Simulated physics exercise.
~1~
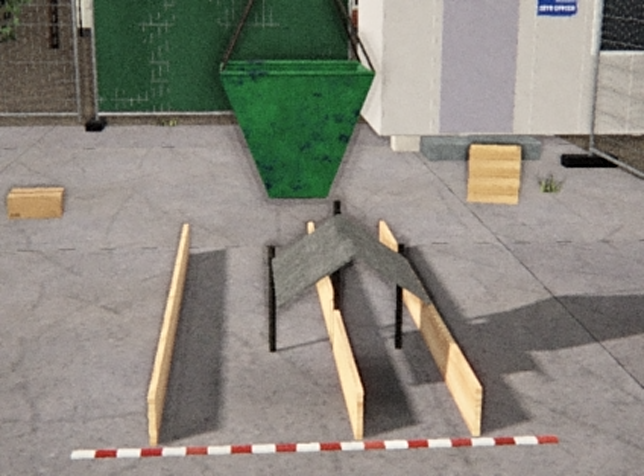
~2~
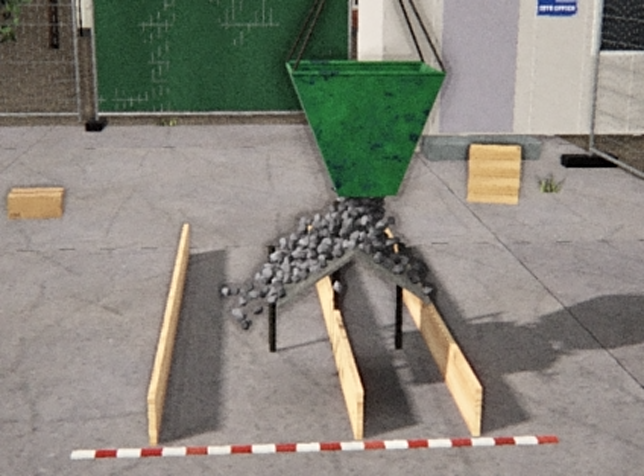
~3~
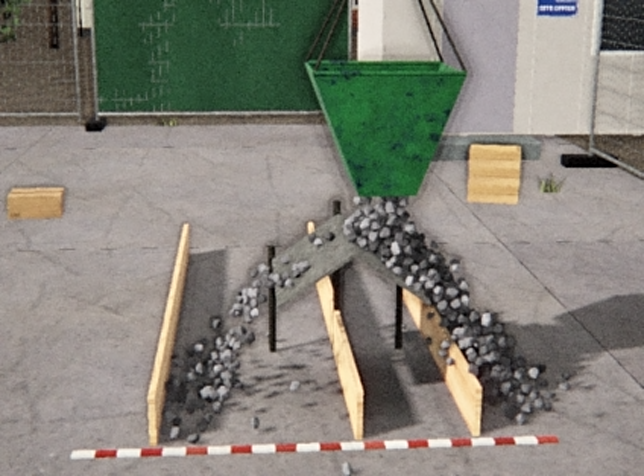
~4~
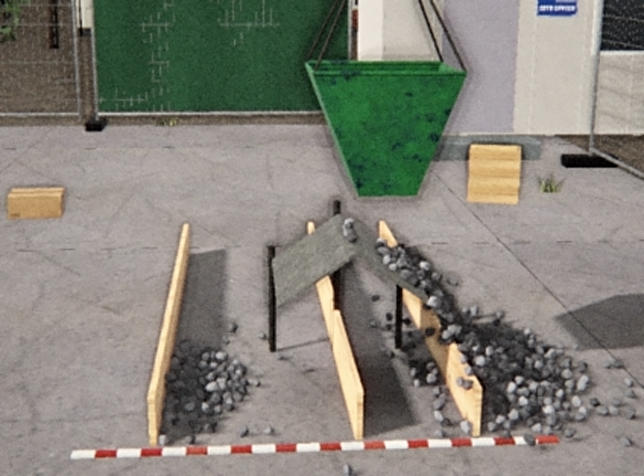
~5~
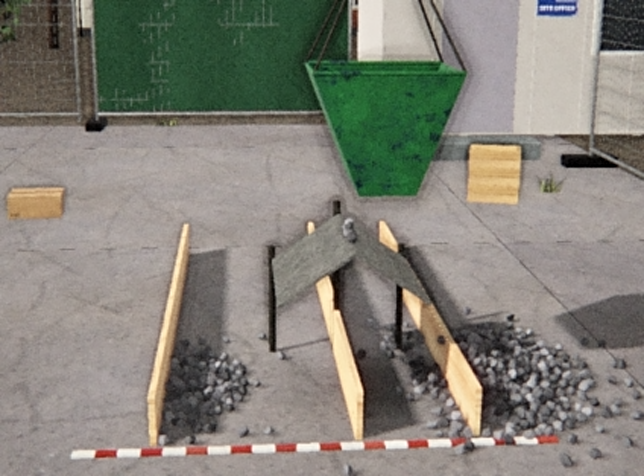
At first, a green skip hangs above a peaked pair of grey slopes, with three wooden boards standing on the concrete behind a red and white striped staff. The skip moves right and pours grey stones over the peak, sending some down each slope. As it shifts slightly farther right and empties, the stones stream mostly down the right slope and over the right board. The last ones slide off and spread across the ground. Finally, the largest heap lies right of the boards, with a smaller pile in the left bay and a few stones in the right bay.
